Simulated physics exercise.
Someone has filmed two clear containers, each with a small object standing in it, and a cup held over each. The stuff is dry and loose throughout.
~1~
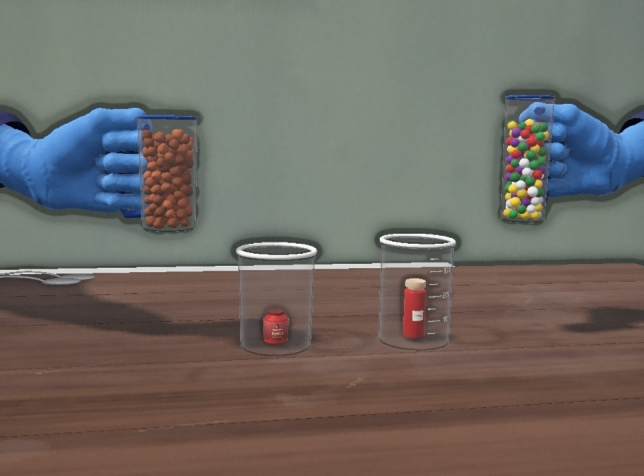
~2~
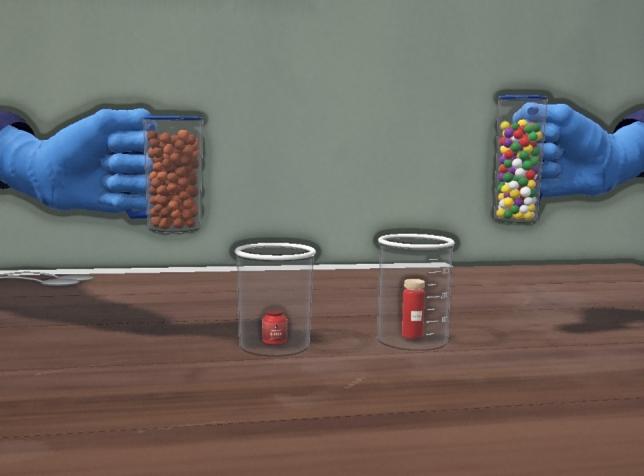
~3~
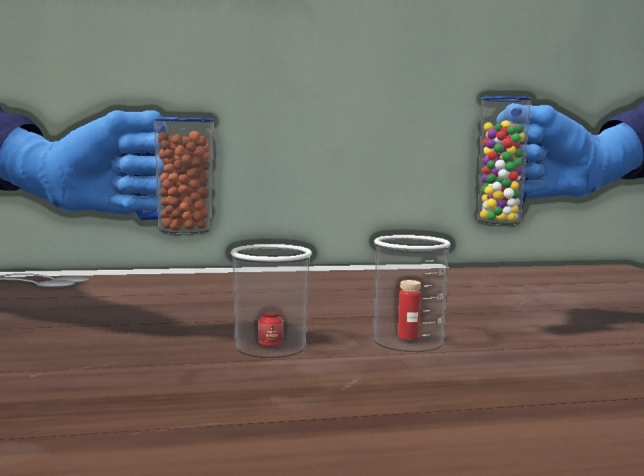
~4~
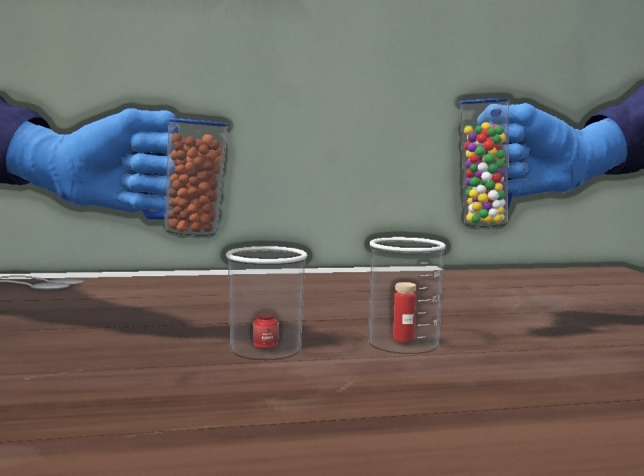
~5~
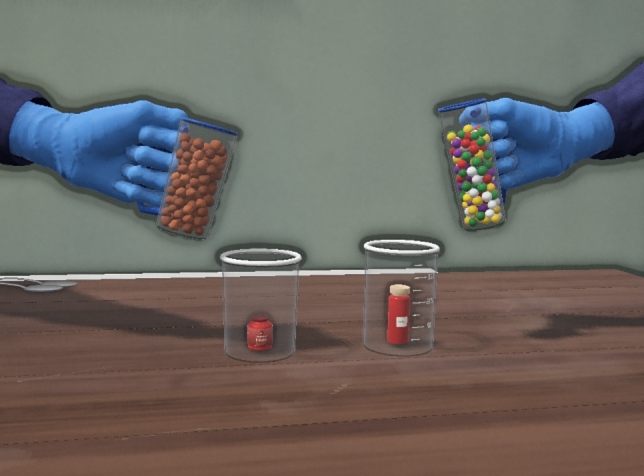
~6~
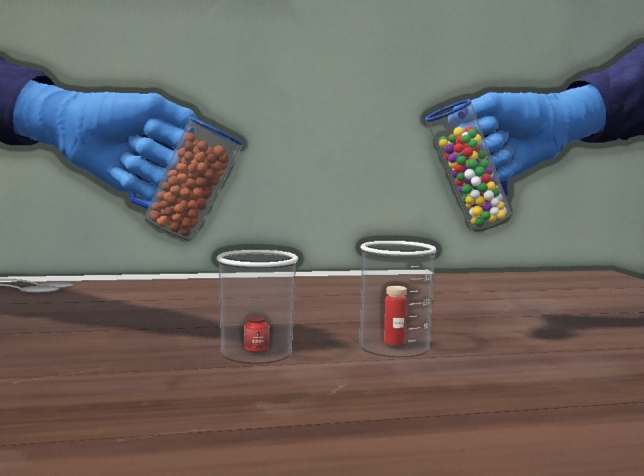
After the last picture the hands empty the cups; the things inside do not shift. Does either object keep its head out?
My prediction: Left thing: Gets submerged; right thing: Peeks out.
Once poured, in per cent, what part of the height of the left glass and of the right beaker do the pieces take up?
About 55 per cent on the left and 45 on the right.
Then, 0.65 s later than the last frame, left glass empty, all of its cupful still in the cup; right beaker empty, all of its cupful still in the cup.
Then, 1.22 s later than the last frame, left glass nearly empty, the larger part of its cupful still in the cup; right beaker nearly empty, roughly two thirds of its cupful still in the cup.
Then, 1.71 s later than the last frame, left glass half full, none of its cupful still in the cup; right beaker a third full, none of its cupful still in the cup.
When it is over, left glass half full (surface near (257, 298)), nothing beside it; right beaker half full (surface near (396, 302)), nothing beside it; the left thing is covered; the right thing is still showing.
